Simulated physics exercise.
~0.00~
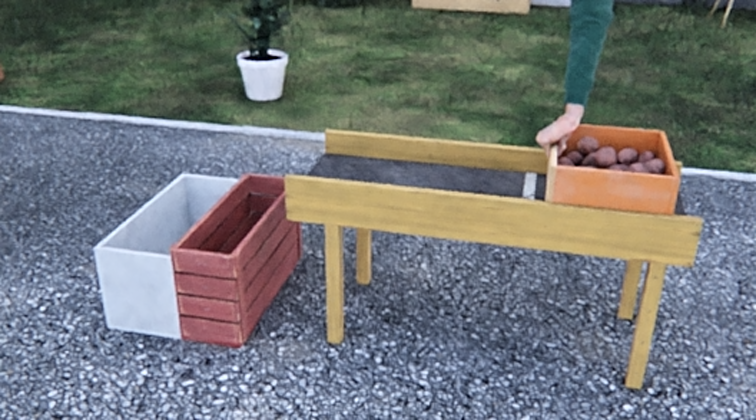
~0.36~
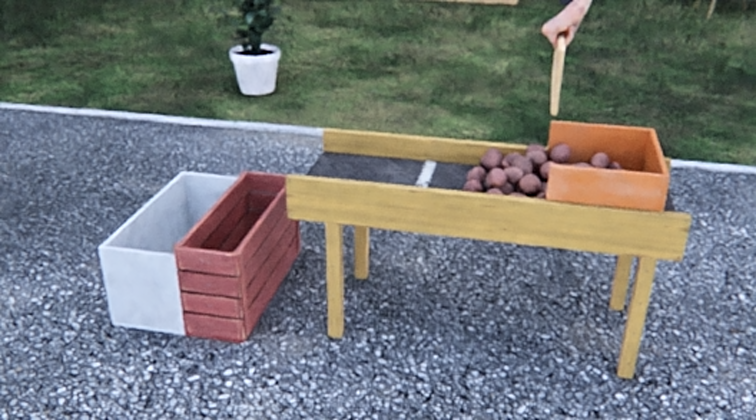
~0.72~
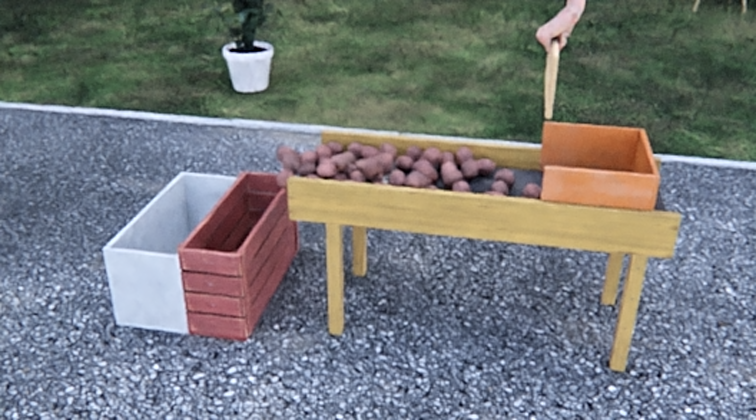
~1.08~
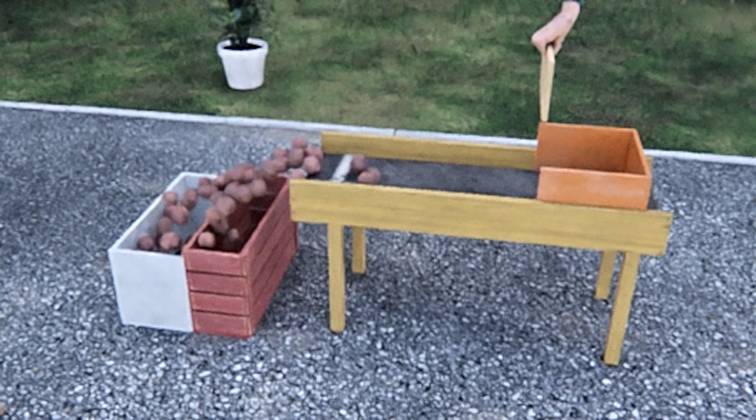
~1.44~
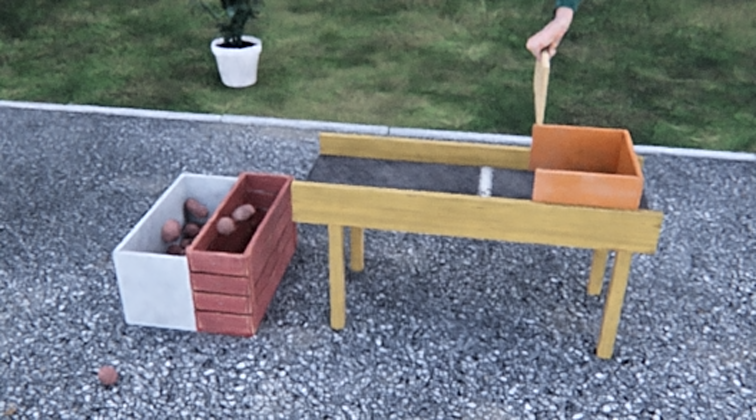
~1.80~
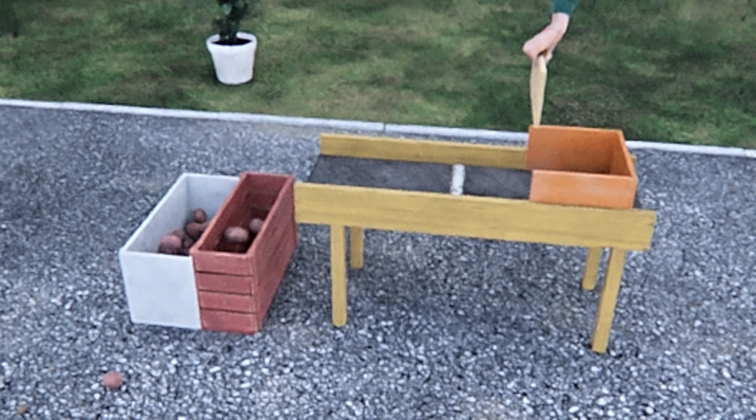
A yellow wooden table with a dark, striped belt stands on grey gravel, seen from slightly above, with grass and a potted plant behind. An orange pen full of reddish-brown potatoes sits at its right end, while a red slatted bin and a white tote stand side by side off the left end. A hand lifts the pen's gate, and the potatoes spill onto the belt and ride left in a loose crowd. They fly off the end in a stream, dropping into both containers. Finally the belt is empty, potatoes rest in both containers, and one lies on the gravel at lower left.
